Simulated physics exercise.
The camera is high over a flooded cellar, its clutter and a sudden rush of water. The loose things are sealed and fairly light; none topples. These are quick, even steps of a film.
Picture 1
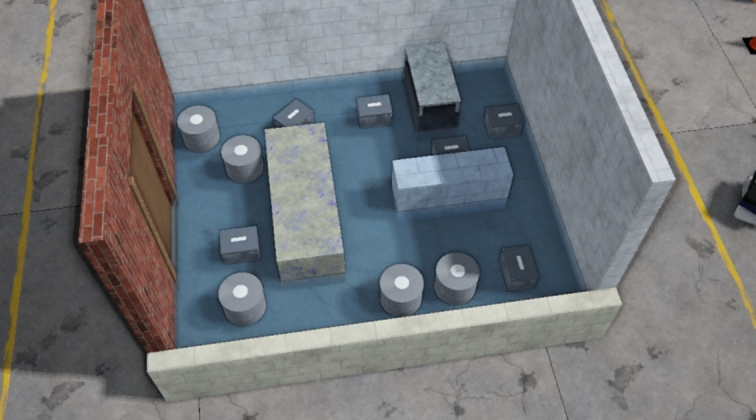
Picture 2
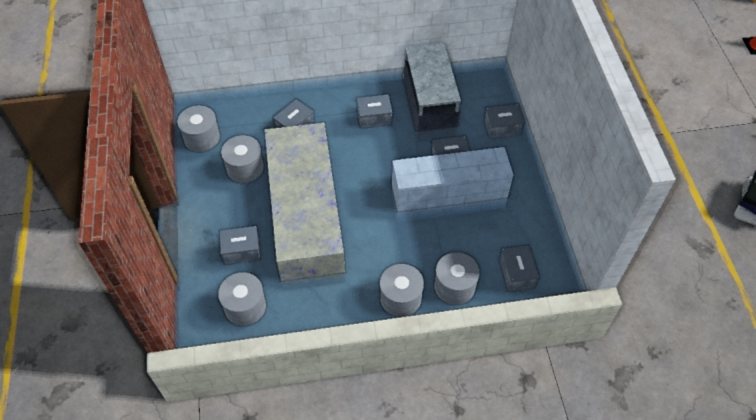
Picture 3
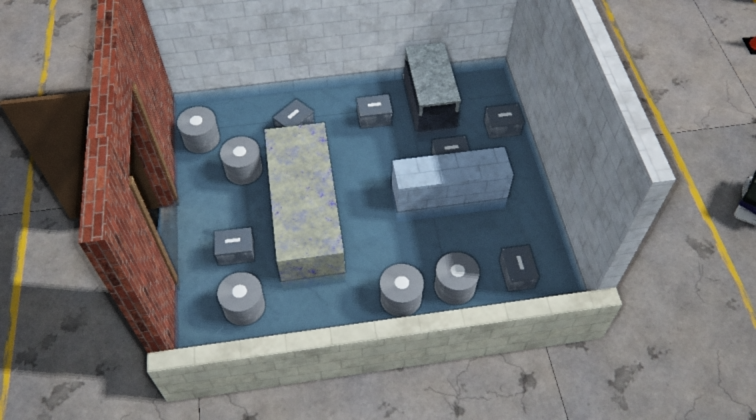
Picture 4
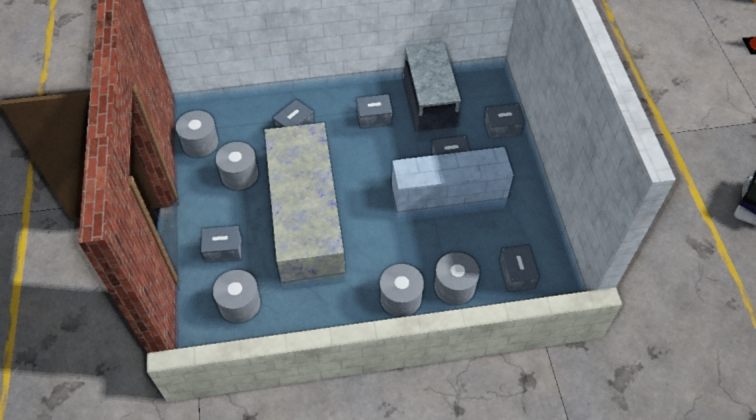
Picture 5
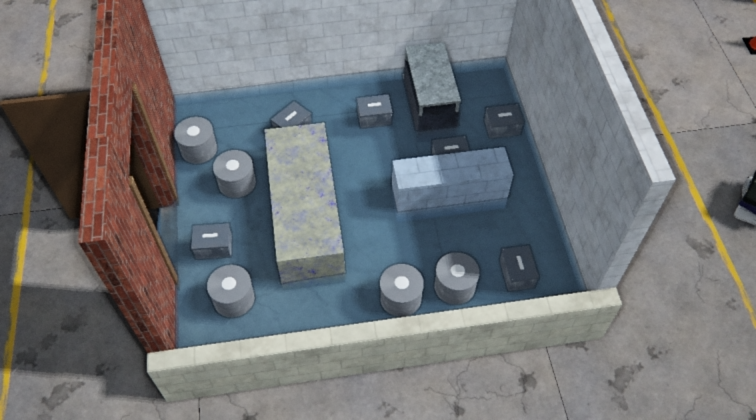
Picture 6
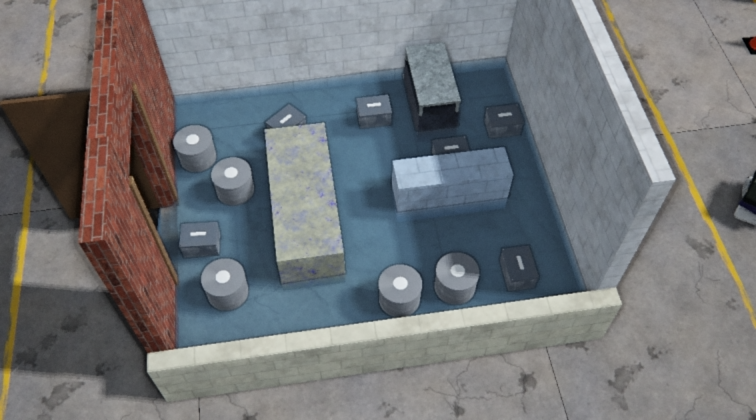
In a walled cellar flooded with blue water, grey drums and dark boxes float around stone blocks as a brown door swings open in the brick wall at left. The box nearest the doorway drifts left toward it, then the drums around it shift slightly, while the right side stays almost still.
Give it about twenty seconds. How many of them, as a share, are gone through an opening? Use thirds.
That comes to two thirds or above.
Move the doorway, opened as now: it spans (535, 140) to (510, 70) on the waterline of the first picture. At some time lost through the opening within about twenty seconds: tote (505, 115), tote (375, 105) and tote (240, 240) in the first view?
In that order: Washed out, washed out, left behind.
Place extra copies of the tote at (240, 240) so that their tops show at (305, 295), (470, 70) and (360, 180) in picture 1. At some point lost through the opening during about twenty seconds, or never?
In that order: Yes, kept in, kept in.
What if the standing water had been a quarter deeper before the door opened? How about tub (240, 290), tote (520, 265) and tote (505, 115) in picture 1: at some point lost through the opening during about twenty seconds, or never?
As listed: Gone, no, no.
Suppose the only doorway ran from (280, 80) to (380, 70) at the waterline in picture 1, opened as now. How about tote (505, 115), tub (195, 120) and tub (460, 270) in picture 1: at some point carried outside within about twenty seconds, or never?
In that order: Gone, gone, left behind.
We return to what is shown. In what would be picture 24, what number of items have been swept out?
4 of them.
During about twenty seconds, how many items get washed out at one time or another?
I count 8.
A moment on, 1 of 11 are out; 10 afloat.
Next, 4 of 11 are out; 7 afloat.
Later, 7 of 11 are out; 4 afloat.
In the end, 8 of 11 are out; 3 afloat.
